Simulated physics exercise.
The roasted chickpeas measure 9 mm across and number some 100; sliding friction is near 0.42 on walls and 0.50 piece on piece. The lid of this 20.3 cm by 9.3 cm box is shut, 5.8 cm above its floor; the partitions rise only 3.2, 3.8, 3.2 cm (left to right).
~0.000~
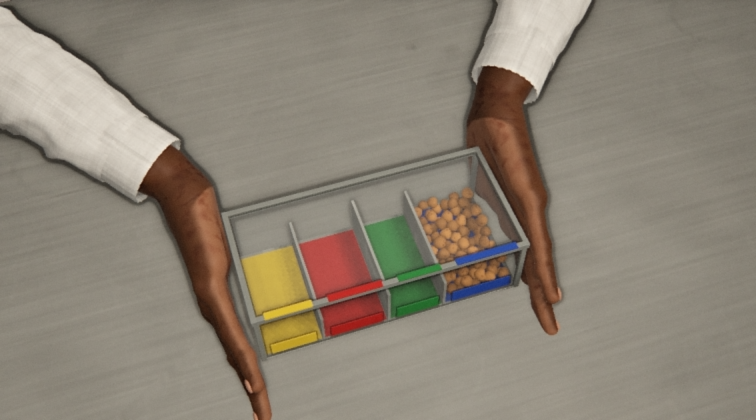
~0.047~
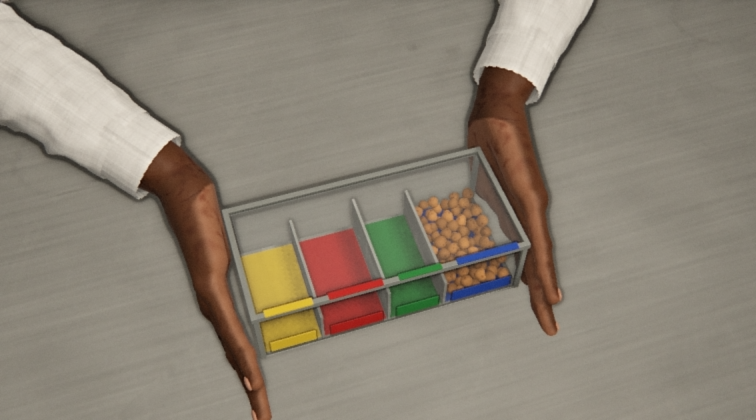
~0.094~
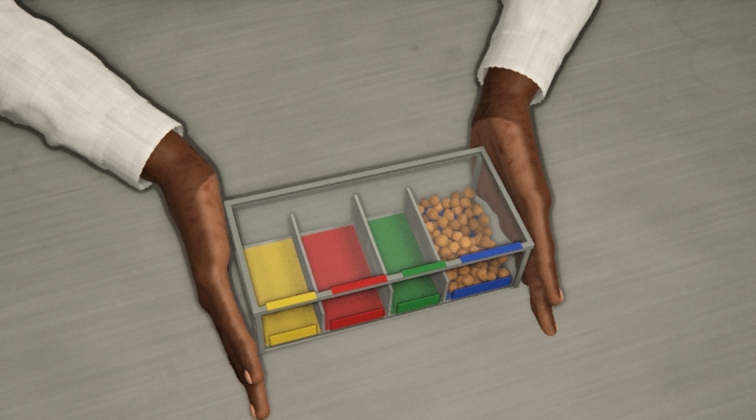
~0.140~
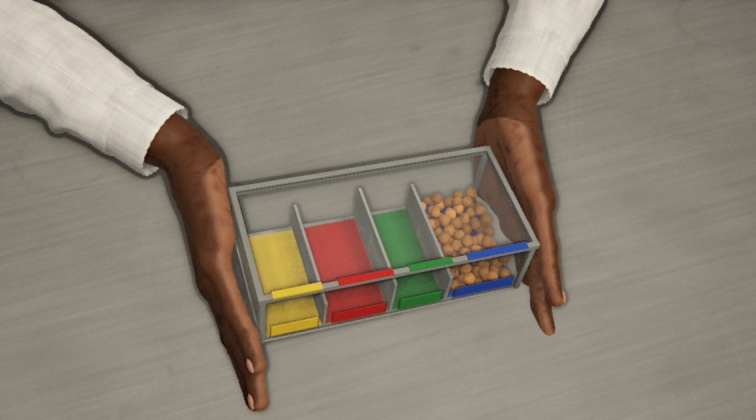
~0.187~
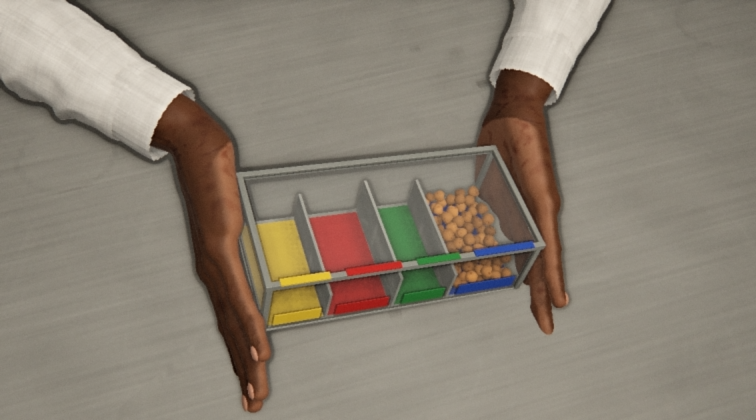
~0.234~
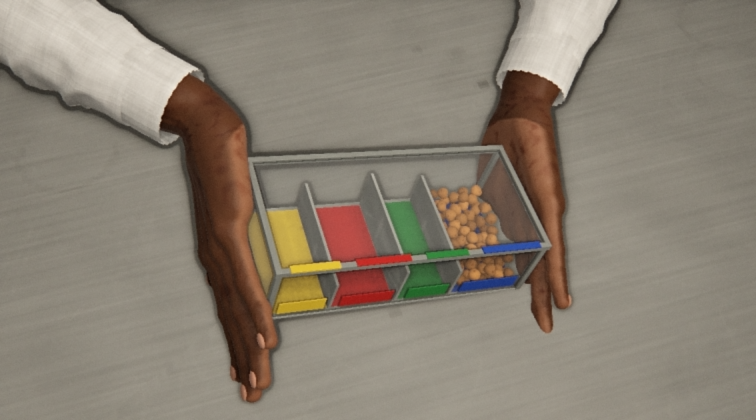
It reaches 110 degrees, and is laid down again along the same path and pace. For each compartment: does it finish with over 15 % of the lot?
Red compartment: Under; blue compartment: Over; green compartment: Under; yellow compartment: Under.
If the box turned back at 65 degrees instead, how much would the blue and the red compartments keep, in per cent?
Then: Blue 100; red 0.
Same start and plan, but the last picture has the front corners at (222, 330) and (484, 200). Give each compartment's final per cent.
Red 0; blue 5; green 0; yellow 95.
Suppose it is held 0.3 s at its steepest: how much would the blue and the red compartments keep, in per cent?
Then: Blue 100, red 0.
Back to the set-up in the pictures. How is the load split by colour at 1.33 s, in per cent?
Red 0, blue 100, green 0, yellow 0.
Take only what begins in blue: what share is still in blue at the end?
Some 100 per cent.
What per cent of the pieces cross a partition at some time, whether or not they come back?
Some 0 per cent.
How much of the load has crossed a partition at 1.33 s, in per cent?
Roughly 0 per cent.
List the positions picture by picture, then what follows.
In the first frame, box tilt 0 degrees, front corners at (256, 319) and (523, 243); blue 100 %.
In the second frame, box tilt 1 degrees, front corners at (256, 316) and (524, 243).
In the third frame, box tilt 3 degrees, front corners at (258, 309) and (527, 244), lowest corner right front.
In the fourth frame, box tilt 7 degrees, front corners at (263, 297) and (532, 244), lowest corner right front.
In the fifth frame, box tilt 12 degrees, front corners at (271, 284) and (538, 244), lowest corner right front.
In the sixth frame, box tilt 16 degrees, front corners at (281, 271) and (544, 244), lowest corner right front; blue 100 %. The box's pace is about 90 degrees a second.
Then, at 1.33 s, tilt 110 degrees; blue 100 %.
After 2.06 s, tilt 49 degrees; blue 100 %.
Then, at 2.81 s, tilt 0 degrees; blue 100 %.
At rest (3.3 s), red 0 %, blue 100 %, green 0 %, yellow 0 %.
